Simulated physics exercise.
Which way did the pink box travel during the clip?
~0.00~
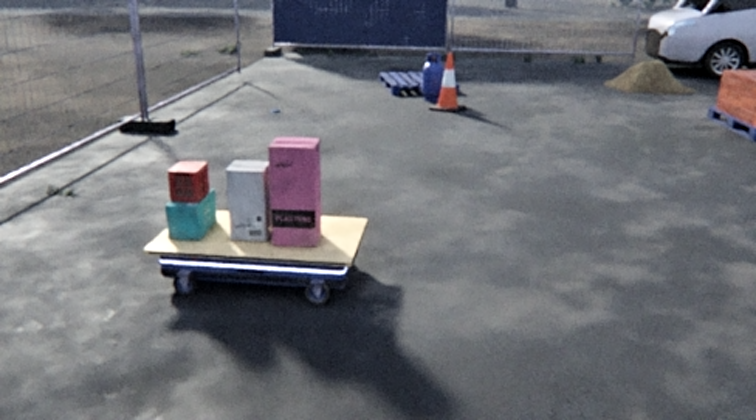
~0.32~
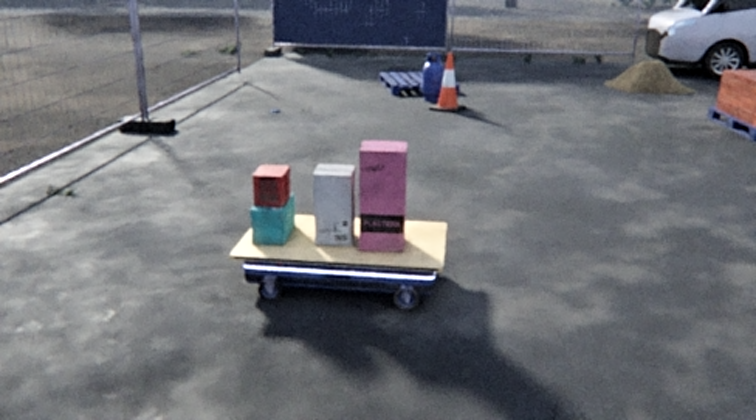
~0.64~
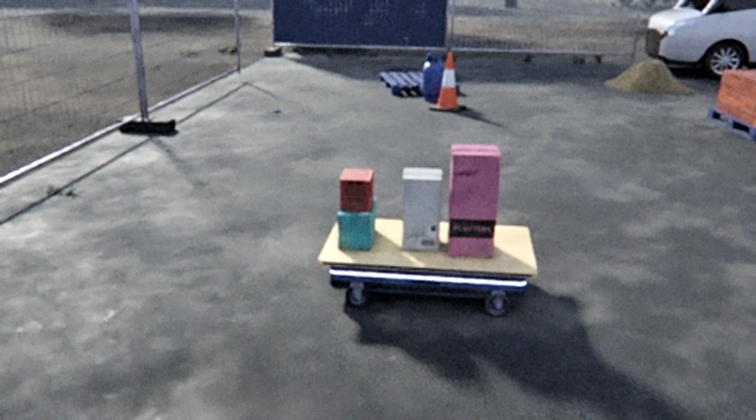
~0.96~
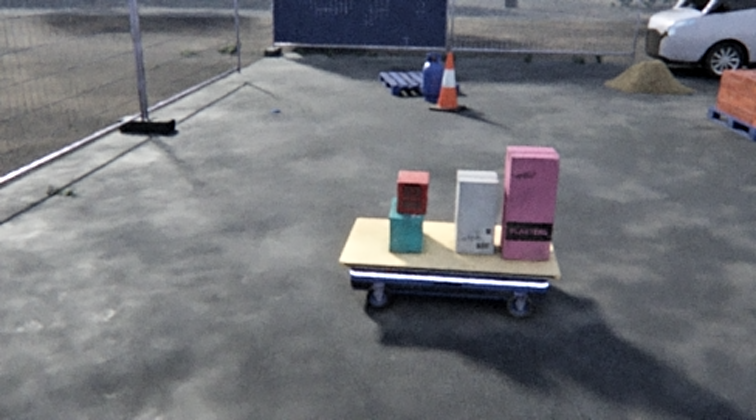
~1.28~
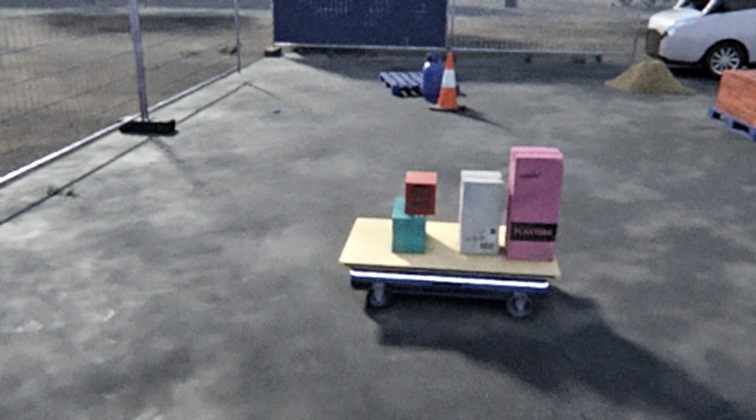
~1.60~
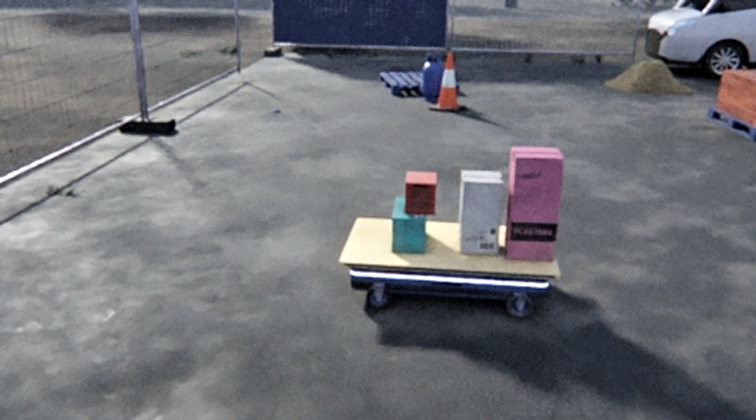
The pink box travelled to the right, riding on the cart and then sliding slightly further that way as the cart stopped.
